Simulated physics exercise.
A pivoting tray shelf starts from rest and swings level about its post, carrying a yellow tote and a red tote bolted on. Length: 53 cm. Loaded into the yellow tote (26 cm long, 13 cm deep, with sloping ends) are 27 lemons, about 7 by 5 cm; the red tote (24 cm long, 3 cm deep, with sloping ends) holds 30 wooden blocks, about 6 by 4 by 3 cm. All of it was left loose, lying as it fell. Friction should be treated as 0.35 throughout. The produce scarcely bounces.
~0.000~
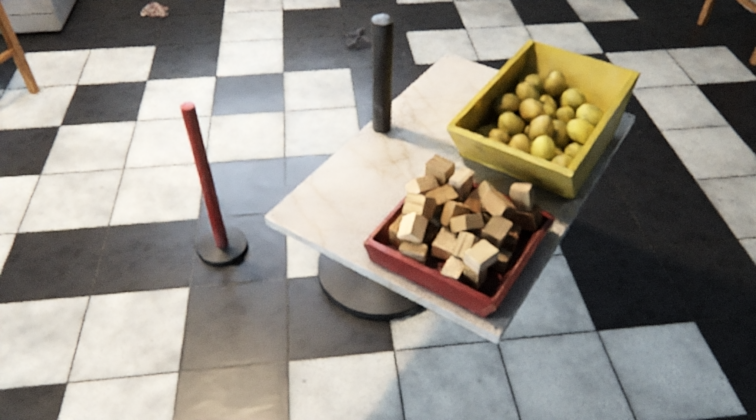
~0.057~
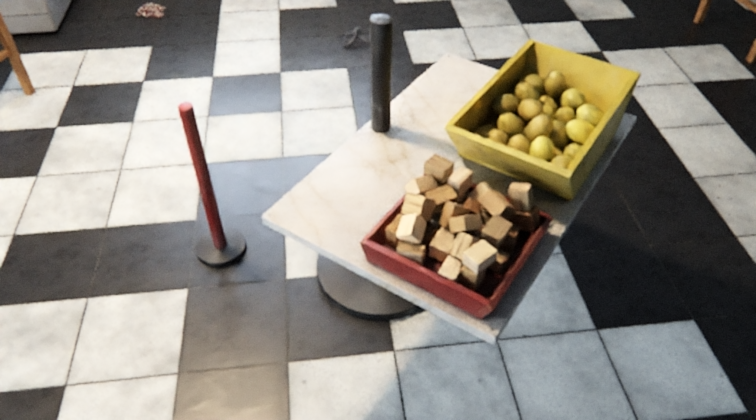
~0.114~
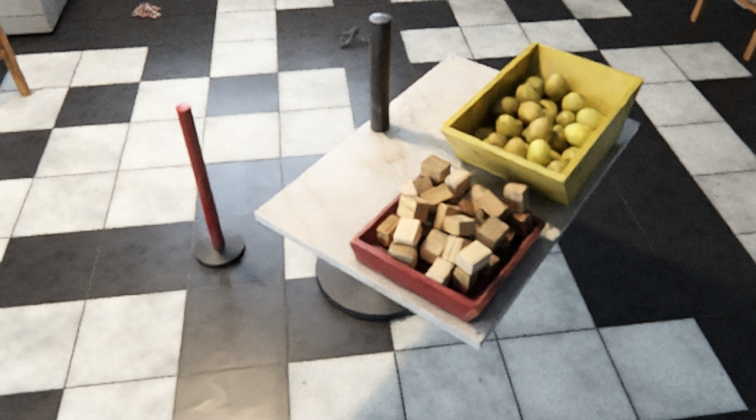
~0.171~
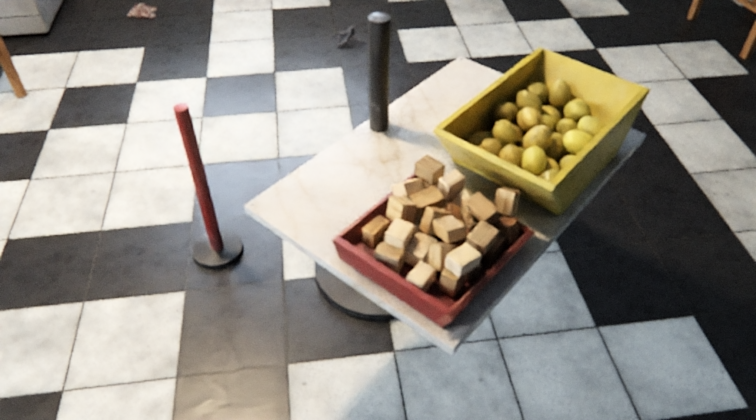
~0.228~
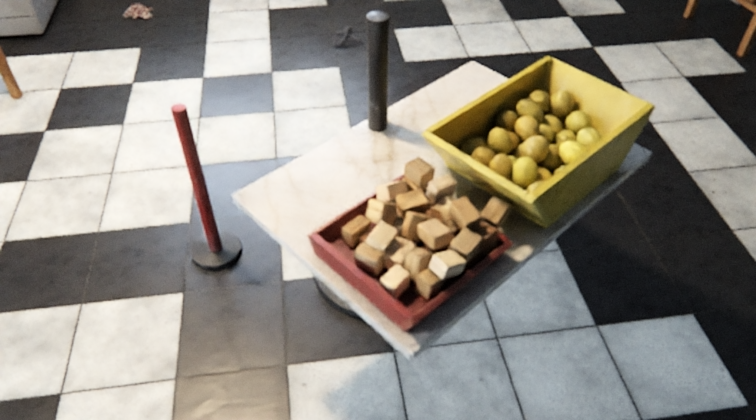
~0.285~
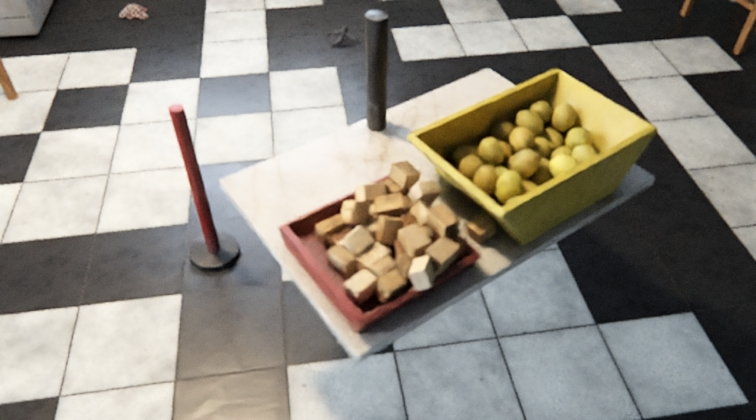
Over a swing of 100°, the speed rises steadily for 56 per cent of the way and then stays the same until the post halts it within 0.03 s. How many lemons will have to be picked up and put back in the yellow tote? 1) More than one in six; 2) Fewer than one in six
Answer: 2.
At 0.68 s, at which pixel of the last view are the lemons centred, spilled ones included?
(301, 215).
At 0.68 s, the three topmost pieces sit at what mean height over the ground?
Close to 68 cm, on average.
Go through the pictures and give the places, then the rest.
In the first picture (we follow the rim corner now nearest the camera), yellow tote at (571, 170); red tote at (493, 302); swung 0°; nothing out yet.
In the second picture, yellow tote at (570, 171); red tote at (489, 303); swung 1°.
In the third picture, yellow tote at (564, 176); red tote at (475, 307); swung 4°.
In the fourth picture, yellow tote at (552, 184); red tote at (450, 312); swung 9°; 1 out, the lowest block at (507, 201).
In the fifth picture, yellow tote at (533, 196); red tote at (411, 317); swung 15°; 1 out, the lowest block at (496, 213).
In the sixth picture, yellow tote at (503, 210); red tote at (360, 319); swung 24°; 1 out, the lowest block at (481, 229).
After 0.60 s, it reaches the stop.
After 0.68 s, 0 of 27 out of the yellow tote and 7 of 30 out of the red tote.
After 0.80 s, 0 of 27 out of the yellow tote and 8 of 30 out of the red tote.
After 1.02 s, 0 of 27 out of the yellow tote and 11 of 30 out of the red tote.
When it is over (at 1.45 s), 0 of 27 out of the yellow tote and 11 of 30 out of the red tote. Asked share, 0 of 27, 0 per cent.
